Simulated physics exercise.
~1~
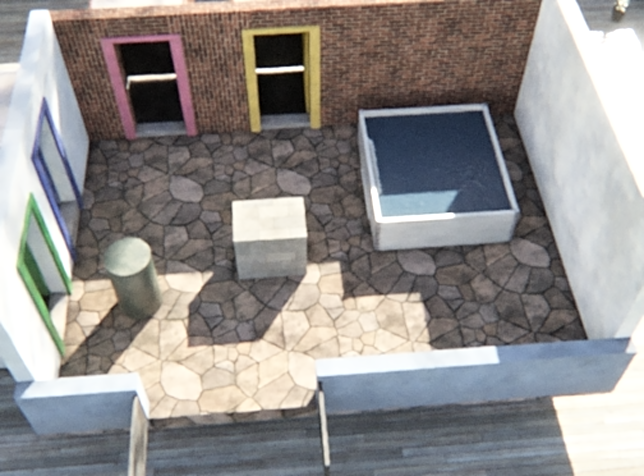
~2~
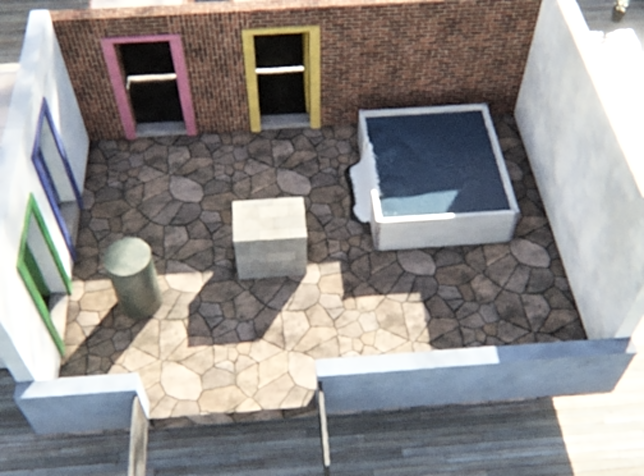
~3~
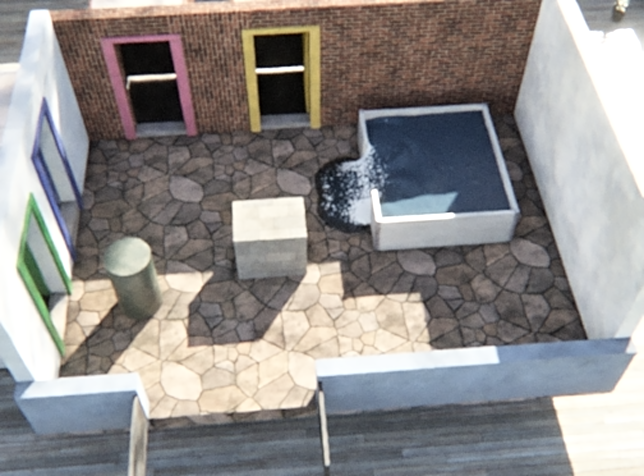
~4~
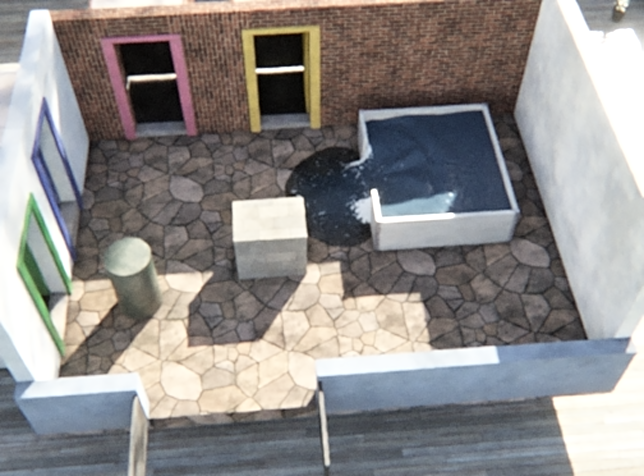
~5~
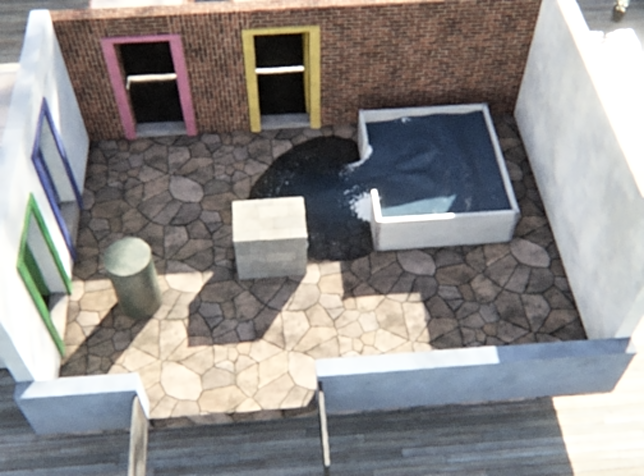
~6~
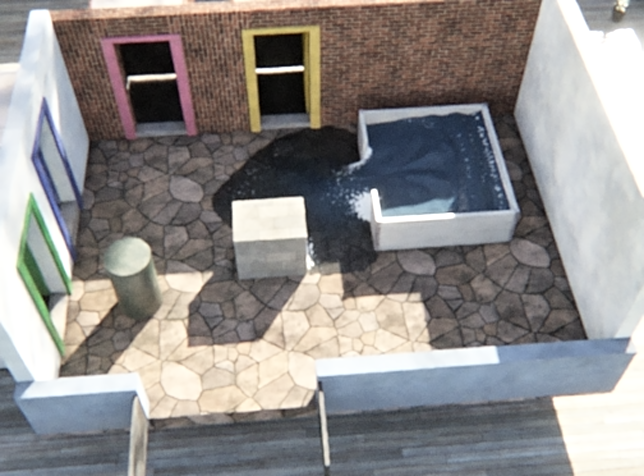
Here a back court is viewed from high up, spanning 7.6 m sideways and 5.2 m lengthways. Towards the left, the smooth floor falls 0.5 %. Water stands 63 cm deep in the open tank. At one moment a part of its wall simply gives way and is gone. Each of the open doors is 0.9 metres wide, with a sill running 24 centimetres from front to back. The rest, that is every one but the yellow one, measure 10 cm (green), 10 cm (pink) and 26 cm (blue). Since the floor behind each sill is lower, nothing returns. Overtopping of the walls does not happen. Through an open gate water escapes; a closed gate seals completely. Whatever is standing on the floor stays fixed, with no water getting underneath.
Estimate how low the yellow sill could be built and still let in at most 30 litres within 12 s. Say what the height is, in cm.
I would say 6.5 cm or so.
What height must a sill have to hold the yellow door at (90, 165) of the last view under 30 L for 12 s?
About 28 cm.
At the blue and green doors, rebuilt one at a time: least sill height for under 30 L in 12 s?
Close to 21 cm (blue) and close to 9.5 cm (green).
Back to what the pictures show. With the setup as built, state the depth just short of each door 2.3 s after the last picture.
Lab note, depth in cm: Green 10; yellow 9; pink 11; blue 25.
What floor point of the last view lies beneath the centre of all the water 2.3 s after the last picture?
About (305, 197).
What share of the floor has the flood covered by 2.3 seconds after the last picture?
Wet: Close to 50 %.
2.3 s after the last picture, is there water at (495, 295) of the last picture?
At that moment it's not yet touched.
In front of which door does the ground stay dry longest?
Final door: Green.
Then, 0.7 s after the last picture water covers 35 % of the floor, deepest (33 cm) near (354, 191); 8 cm at the yellow door, 0 litres in over its 11 cm sill.
Then, 2.3 s after the last picture water covers 50 % of the floor, deepest (38 cm) near (89, 146); 9 cm at the yellow door, 3 litres in over its 11 cm sill.
Then, 11.3 s after the last picture water covers 95 % of the floor, deepest (12 cm) near (55, 409); 6 cm at the yellow door, 4 litres in over its 11 cm sill.
At the yellow door as built, the water peaked near 12 cm, 1.1 s after the last picture.
Run again over the same 12 s with other heights there, 38 litres in over 6 cm, 19 litres over 7.5 cm. The limit of 30 litres is kept from about 6.5 cm up.
